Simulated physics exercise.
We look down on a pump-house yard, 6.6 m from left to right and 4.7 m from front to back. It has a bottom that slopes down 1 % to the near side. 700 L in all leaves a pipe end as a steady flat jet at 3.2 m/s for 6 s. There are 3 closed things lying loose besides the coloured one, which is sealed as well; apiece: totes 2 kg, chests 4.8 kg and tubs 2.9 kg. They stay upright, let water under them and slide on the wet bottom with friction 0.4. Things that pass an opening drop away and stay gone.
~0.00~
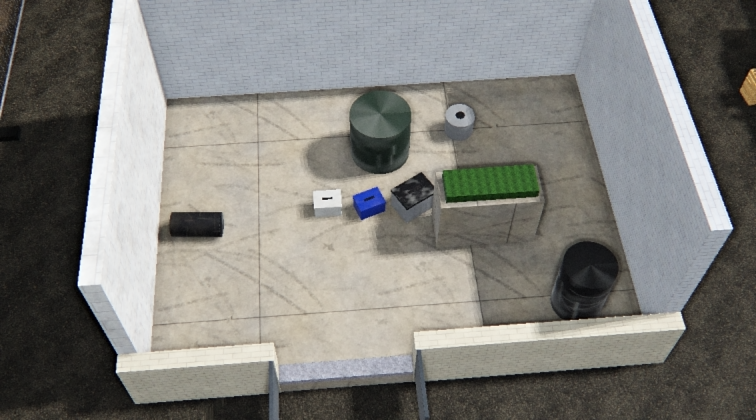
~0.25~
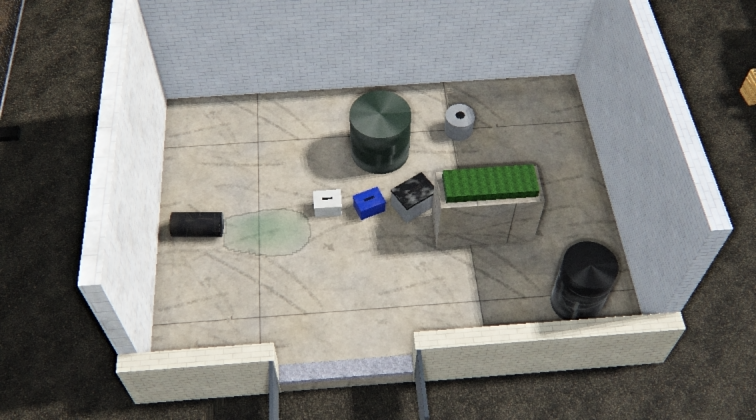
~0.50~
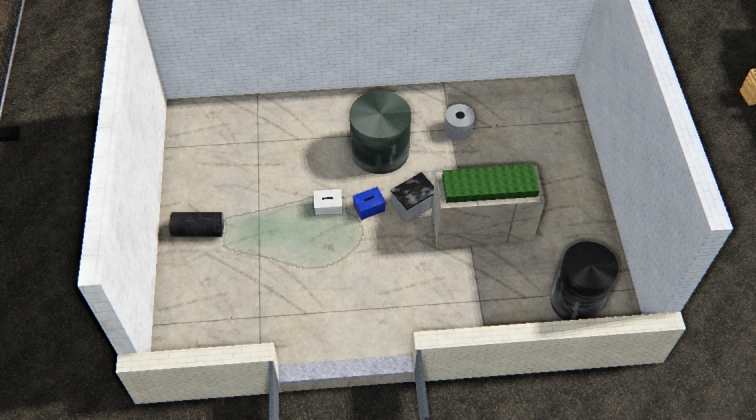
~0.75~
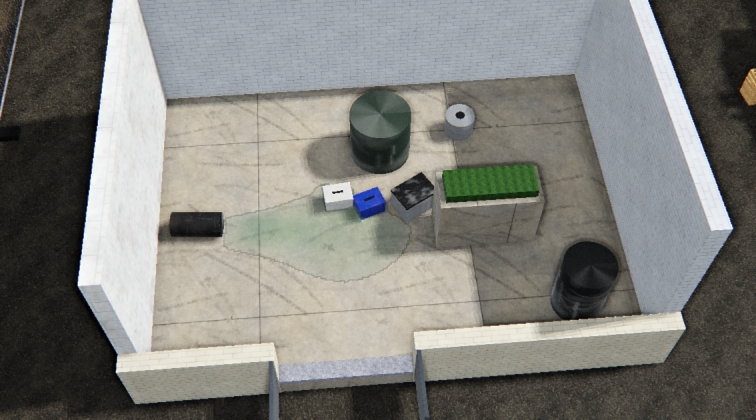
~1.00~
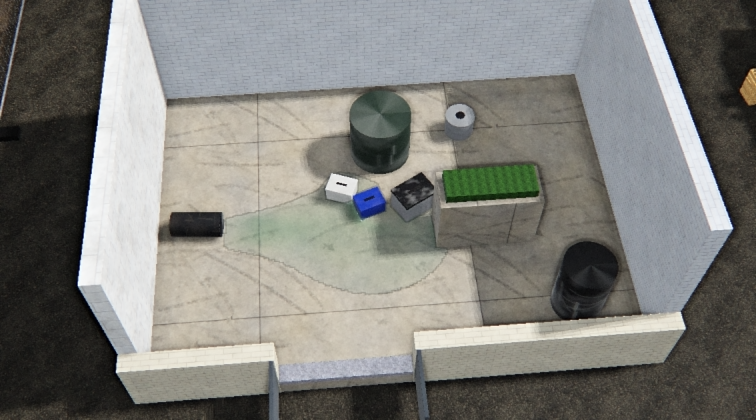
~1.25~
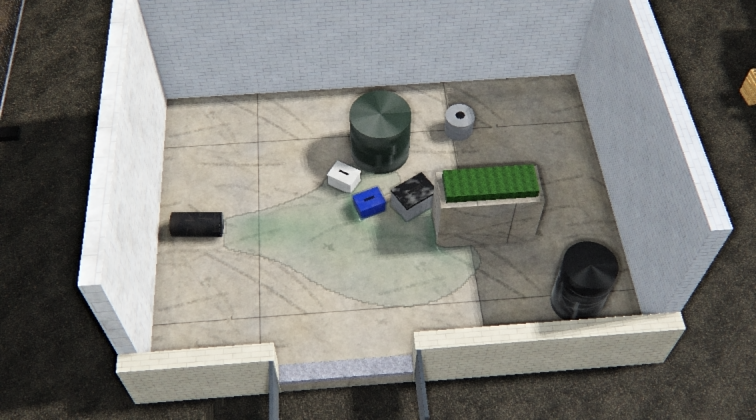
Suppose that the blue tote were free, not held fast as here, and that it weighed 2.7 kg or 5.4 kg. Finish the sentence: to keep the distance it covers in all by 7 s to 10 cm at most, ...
... no offered weight suffices.
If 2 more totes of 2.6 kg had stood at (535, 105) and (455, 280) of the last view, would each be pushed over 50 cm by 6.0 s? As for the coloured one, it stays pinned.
One by one: A smaller shift, a bigger shift.
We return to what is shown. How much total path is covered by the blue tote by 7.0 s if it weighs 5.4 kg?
Close to 200 cm, all told.
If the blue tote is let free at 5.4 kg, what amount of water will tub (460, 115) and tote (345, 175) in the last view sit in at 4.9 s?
I'd estimate 1 cm for the first and 1 cm for the second.
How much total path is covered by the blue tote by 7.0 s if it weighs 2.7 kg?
200 cm, roughly.
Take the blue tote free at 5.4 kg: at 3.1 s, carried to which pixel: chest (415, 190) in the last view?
Around (534, 140).
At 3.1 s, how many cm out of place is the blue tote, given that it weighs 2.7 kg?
About 150 cm.
After 1.8 s the blue tote would be 98 cm from its start with 2.7 kg and 91 cm from its start with 5.4 kg; 5 cm of water round it then.
After 3.1 s the blue tote would be 172 cm from its start with 2.7 kg and 200 cm from its start with 5.4 kg; 2 cm of water round it then.
After 4.9 s the blue tote would be 176 cm from its start with 2.7 kg and 216 cm from its start with 5.4 kg; 3 cm of water round it then.
After 7.0 s the blue tote would be 176 cm from its start with 2.7 kg and 217 cm from its start with 5.4 kg; 3 cm of water round it then.
